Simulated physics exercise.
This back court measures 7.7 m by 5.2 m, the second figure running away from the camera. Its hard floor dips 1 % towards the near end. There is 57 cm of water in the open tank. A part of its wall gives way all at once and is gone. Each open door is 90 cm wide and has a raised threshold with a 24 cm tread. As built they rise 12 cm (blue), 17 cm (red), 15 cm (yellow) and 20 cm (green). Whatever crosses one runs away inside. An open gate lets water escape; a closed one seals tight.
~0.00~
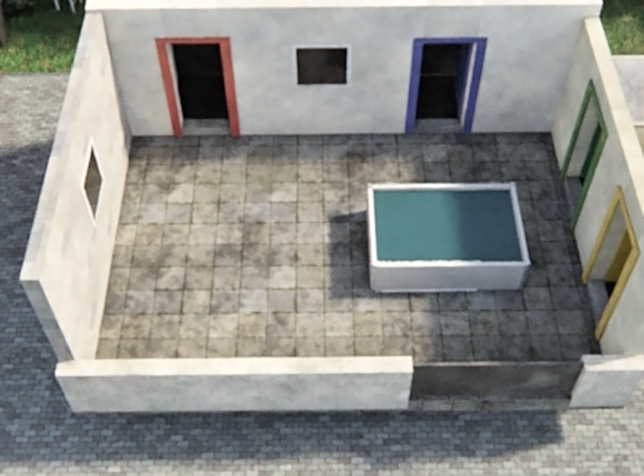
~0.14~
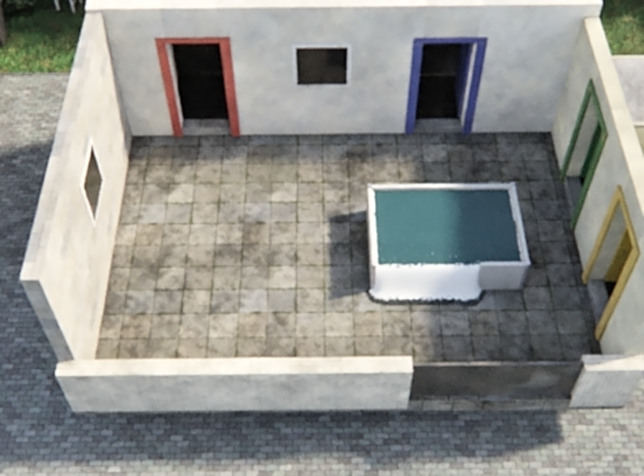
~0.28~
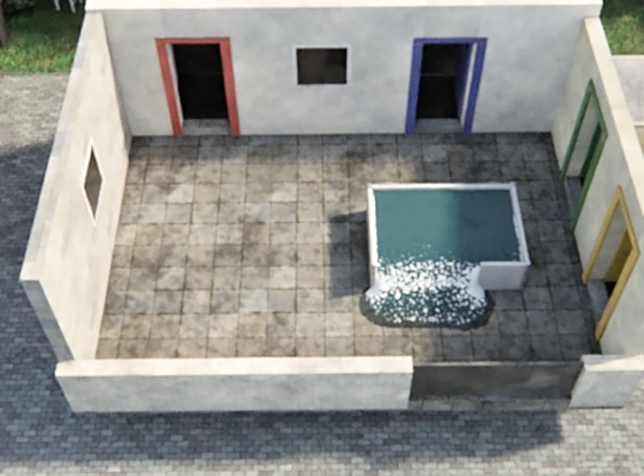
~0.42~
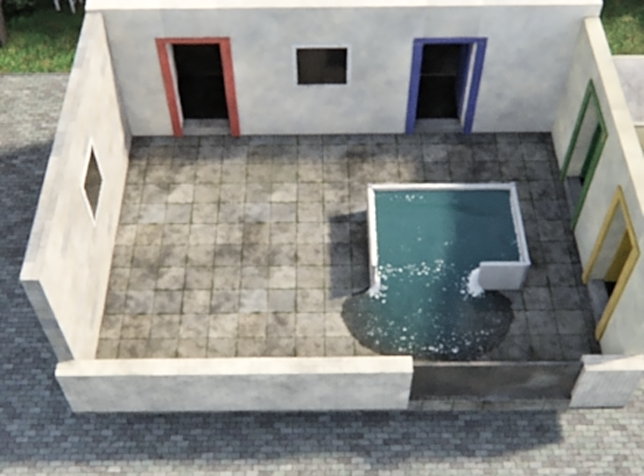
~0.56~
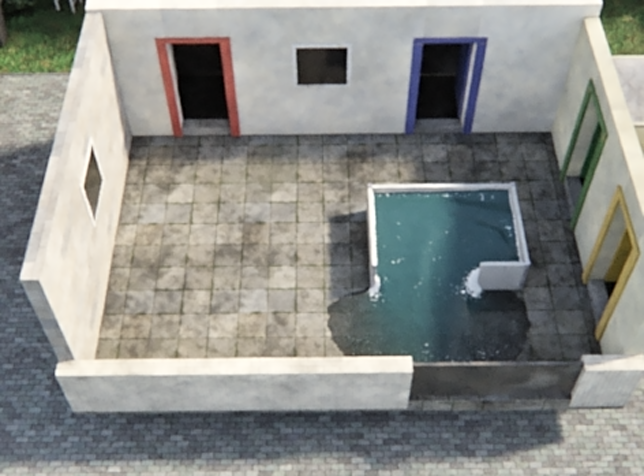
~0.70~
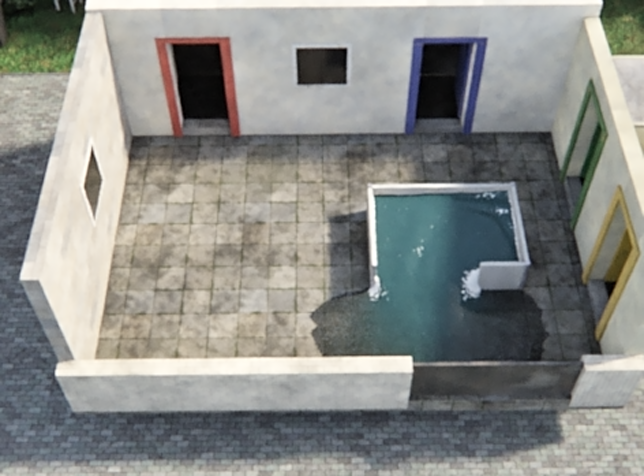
Teal water bursts through a break in the front wall of a white open tank, foaming white, then spreads as a dark sheet over the grey paving to the low near wall and out sideways, while the tank's level drops slightly. The walled court is seen from above by a still camera. Red and blue doorways flank a small window at the back, with green and yellow ones on the right.
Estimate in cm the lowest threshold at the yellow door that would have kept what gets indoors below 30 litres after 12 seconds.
At least 9 cm or so.
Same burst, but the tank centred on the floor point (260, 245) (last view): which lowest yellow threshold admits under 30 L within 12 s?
Some 7.0 cm.
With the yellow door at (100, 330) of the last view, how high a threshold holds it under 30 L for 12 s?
Roughly 13.5 cm.
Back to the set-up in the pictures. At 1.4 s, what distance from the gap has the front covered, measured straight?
About 3.2 m.
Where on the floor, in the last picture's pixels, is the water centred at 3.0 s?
At about (395, 314).
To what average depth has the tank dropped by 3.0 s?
Roughly 17 cm on average.
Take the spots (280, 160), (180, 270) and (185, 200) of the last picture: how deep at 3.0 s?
About 0, 1 and 0 cm.
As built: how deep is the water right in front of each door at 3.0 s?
Depths in cm: Blue 0, red 0, yellow 15, green 2.
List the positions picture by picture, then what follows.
In the first frame, the open tank at (446, 227) is whole and still, 57 cm deep; the yellow door at (608, 271) is dry.
In the second frame, the front is at (393, 301), 0.3 m from the gap at (426, 281); 0.2 m2 of floor is wet, 57 cm left at the back.
In the third frame, water pours out at (426, 281) and has run 0.7 m, to (390, 324); about 10 cm deep outside, 57 cm at the back.
In the fourth frame, the gap is at (426, 282), the front 1.3 m out at (452, 357); the back of the open tank holds 53 cm.
In the fifth frame, the gap is at (426, 282), the front 1.8 m out at a hidden place; the back of the open tank holds 48 cm.
In the sixth frame, water pours out at (426, 281) and has run 1.8 m, to a hidden place; about 7 cm deep outside, 50 cm at the back; 1.1 m in a straight line remain to the yellow door at (608, 271).
After 1.4 s water covers 15 % of the floor, deepest (42 cm) near (418, 375); it has not reached the yellow door.
After 3.0 s water covers 40 % of the floor, deepest (28 cm) near (90, 389); 15 cm at the yellow door, 0 litres in over its 15 cm threshold.
After 12.0 s water covers 95 % of the floor, deepest (12 cm) near (273, 387); 5 cm at the yellow door, 2 litres in over its 15 cm threshold.
At the yellow door as built, the water arrived by 2.0 s and peaked near 15 cm at 3.0 s.
Run again over the same 12 s with other heights there, 52 litres in over 7 cm, 15 litres over 11 cm. The limit of 30 litres is kept from about 9 cm up.
